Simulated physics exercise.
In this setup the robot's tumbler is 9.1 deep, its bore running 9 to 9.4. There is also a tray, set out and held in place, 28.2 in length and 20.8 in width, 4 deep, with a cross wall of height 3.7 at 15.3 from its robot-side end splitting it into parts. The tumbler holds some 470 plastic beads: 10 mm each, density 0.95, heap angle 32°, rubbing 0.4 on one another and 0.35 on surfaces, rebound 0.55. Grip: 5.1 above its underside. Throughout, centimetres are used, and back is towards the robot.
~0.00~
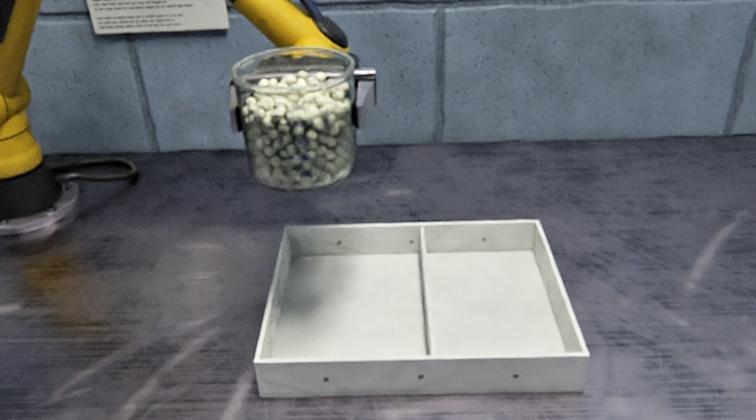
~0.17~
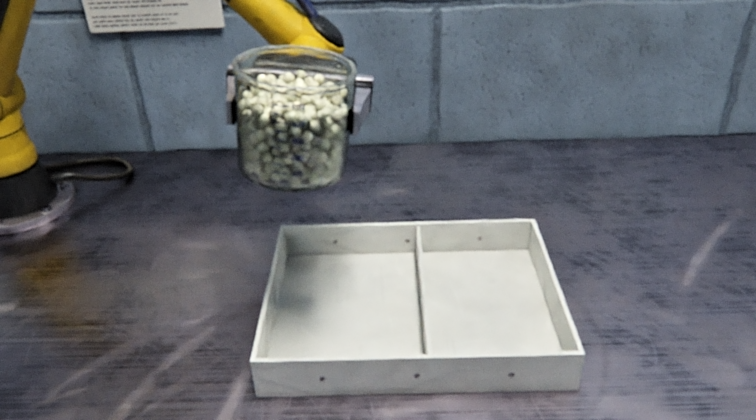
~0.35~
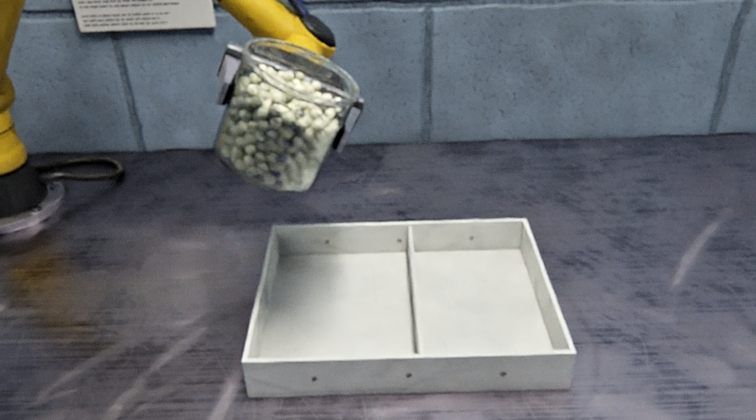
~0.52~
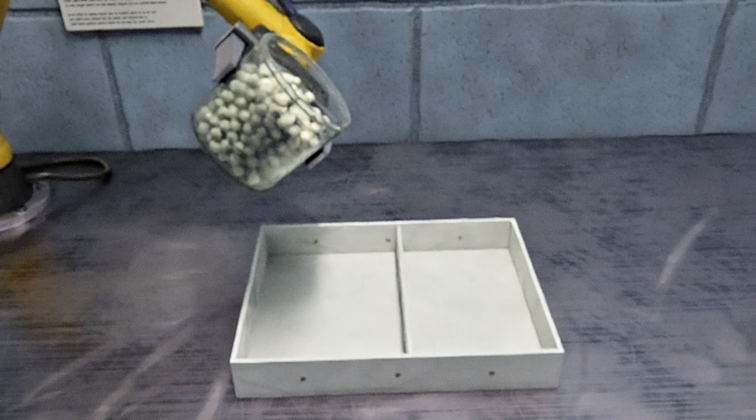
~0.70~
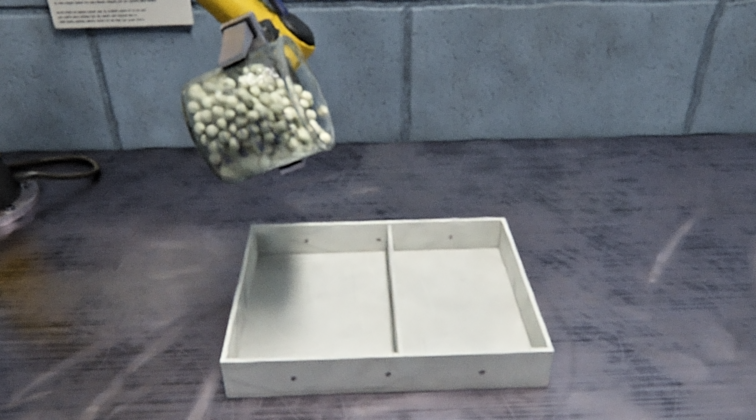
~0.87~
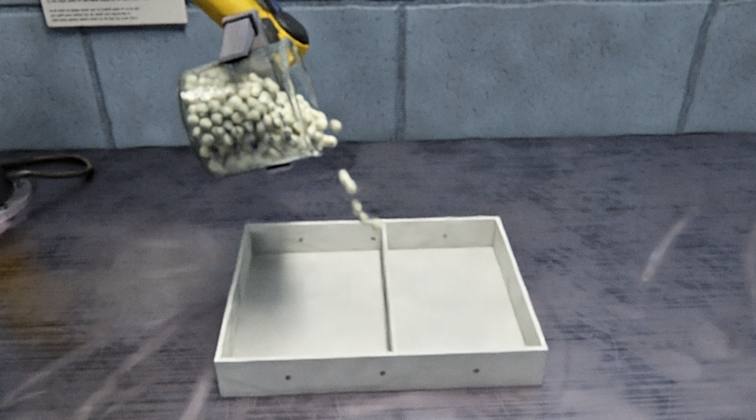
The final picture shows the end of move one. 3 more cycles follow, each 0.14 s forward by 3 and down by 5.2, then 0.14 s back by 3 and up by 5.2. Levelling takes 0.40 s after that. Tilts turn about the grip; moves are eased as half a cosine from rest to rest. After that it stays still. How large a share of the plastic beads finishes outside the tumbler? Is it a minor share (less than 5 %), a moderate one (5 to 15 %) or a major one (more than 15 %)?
A major share.
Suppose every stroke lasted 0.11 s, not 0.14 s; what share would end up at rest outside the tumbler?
Around 45 percent.
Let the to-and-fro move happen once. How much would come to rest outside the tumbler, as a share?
15 %.
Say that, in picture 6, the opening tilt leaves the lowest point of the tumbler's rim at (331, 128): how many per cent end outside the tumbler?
Somewhere around 10 %.
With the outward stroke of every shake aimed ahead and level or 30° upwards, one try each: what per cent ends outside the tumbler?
It comes to around 85 per cent on the first try and around 95 per cent on the second.
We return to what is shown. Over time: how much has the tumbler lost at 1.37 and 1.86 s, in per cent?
In turn: 20 %, then 35 %.
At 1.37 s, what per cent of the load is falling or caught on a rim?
Reading at that time: Some 5 per cent.
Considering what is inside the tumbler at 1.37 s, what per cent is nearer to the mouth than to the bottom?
Around 45 in a hundred.
By 1.37 s, tilted 75° forward, highest piece 22 above the table; 383 in the tumbler, 47 in the far-side part, 18 in the robot-side part, 22 in flight or on a rim.
By 1.86 s, tilted 51° forward, highest piece 23 above the table; 308 in the tumbler, 110 in the far-side part, 44 in the robot-side part, 8 in flight or on a rim.
By 2.31 s, level, highest piece 26 above the table; 306 in the tumbler, 112 in the far-side part, 51 in the robot-side part, 1 on the table or floor.
By 3.36 s, level, highest piece 26 above the table; 306 in the tumbler, 112 in the far-side part, 51 in the robot-side part, 1 on the table or floor.
Final count, 306 in the tumbler, 112 in the far-side part, 51 in the robot-side part, 1 on the table or floor. That is 35 % outside the tumbler.
